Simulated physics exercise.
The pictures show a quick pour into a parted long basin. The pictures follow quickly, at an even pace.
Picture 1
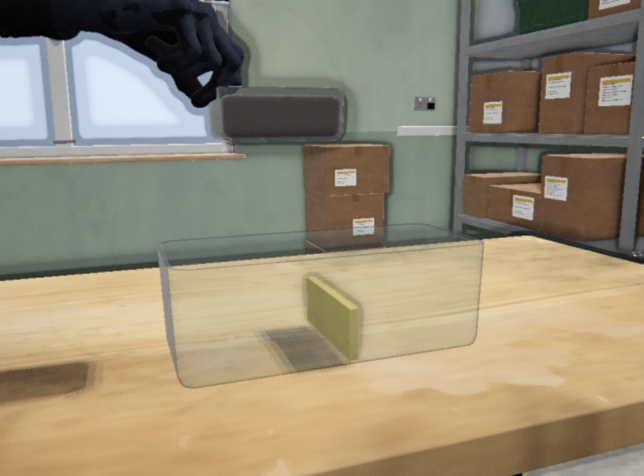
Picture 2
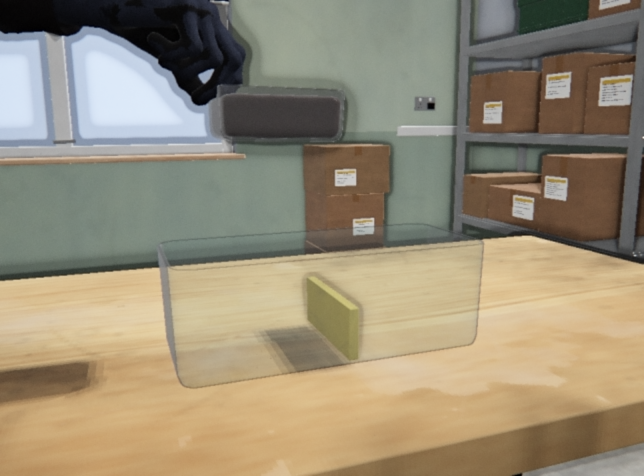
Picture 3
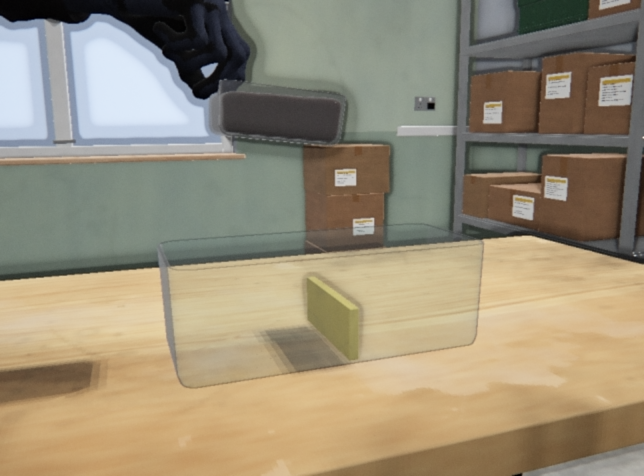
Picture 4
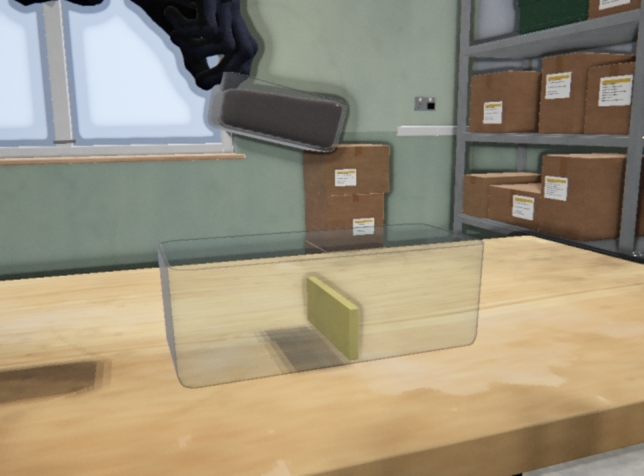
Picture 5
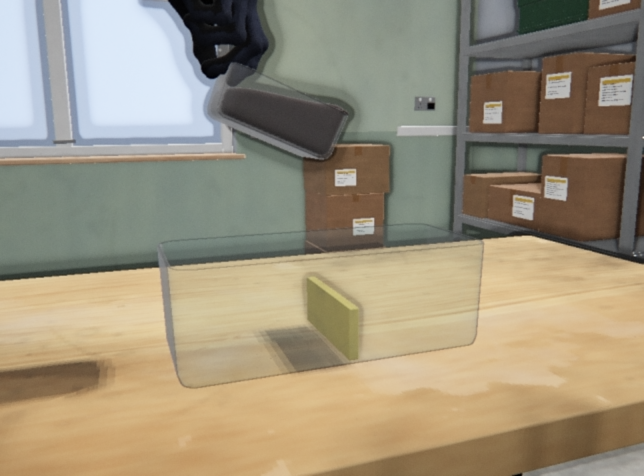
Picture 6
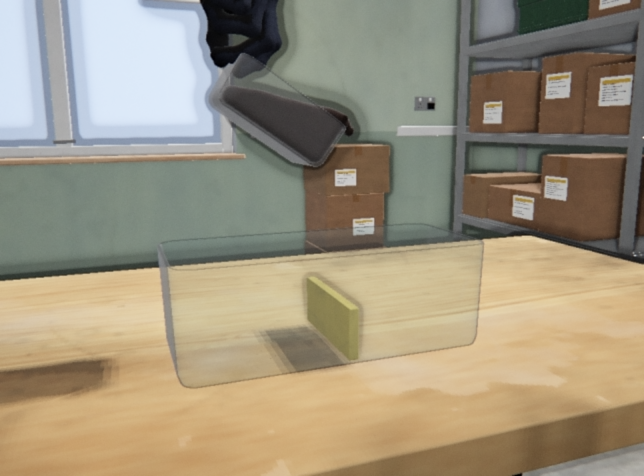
In a room with boxes on metal shelves, a black-gloved hand holds a dark, oblong container level above a clear, long basin with a yellowish divider on a wooden table. The container begins to tilt, its right end dipping slowly, then slopes more steeply down to the right as the hand turns.
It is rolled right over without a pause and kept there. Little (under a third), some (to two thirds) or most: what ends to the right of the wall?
It comes to above two thirds.
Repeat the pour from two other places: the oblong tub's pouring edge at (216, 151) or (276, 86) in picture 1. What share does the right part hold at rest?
Near 0 % and 50 %.
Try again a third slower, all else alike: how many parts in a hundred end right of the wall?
Roughly 85 in a hundred.
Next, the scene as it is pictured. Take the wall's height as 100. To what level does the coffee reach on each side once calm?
The left part 0 per cent, the right part 30.
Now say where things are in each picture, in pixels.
The first picture shows tilt 0°; pouring edge (331, 93); surface from (215, 99) to (328, 100); the long basin's rim runs from (163, 257) to (453, 234); the wall's top is at (330, 293).
The second picture shows tilt 2°; pouring edge (332, 95); surface from (215, 98) to (328, 100).
The third picture shows tilt 6°; pouring edge (333, 100); surface from (216, 96) to (329, 102).
The fourth picture shows tilt 13°; pouring edge (334, 108); surface from (217, 94) to (331, 105).
The fifth picture shows tilt 23°; pouring edge (334, 118); surface from (217, 92) to (330, 111); 3 per cent is over the edge.
The sixth picture shows tilt 34°; pouring edge (332, 130); surface from (216, 90) to (318, 112); 9 per cent is over the edge.
A moment on, the oblong tub is tipped on its side and 9 per cent is still to pour, 0 is left of the wall and 44 right of it.
Next, the oblong tub is tipped right over and 2 per cent is still to pour, 3 is left of the wall and 89 right of it.
Then the oblong tub is tipped right over and 0 per cent is still to pour, 9 is left of the wall and 88 right of it.
Later the oblong tub is tipped right over and 0 per cent is still to pour, 10 is left of the wall and 88 right of it.
Finally, 10 per cent lies left of the wall, 88 right of it and 2 outside.
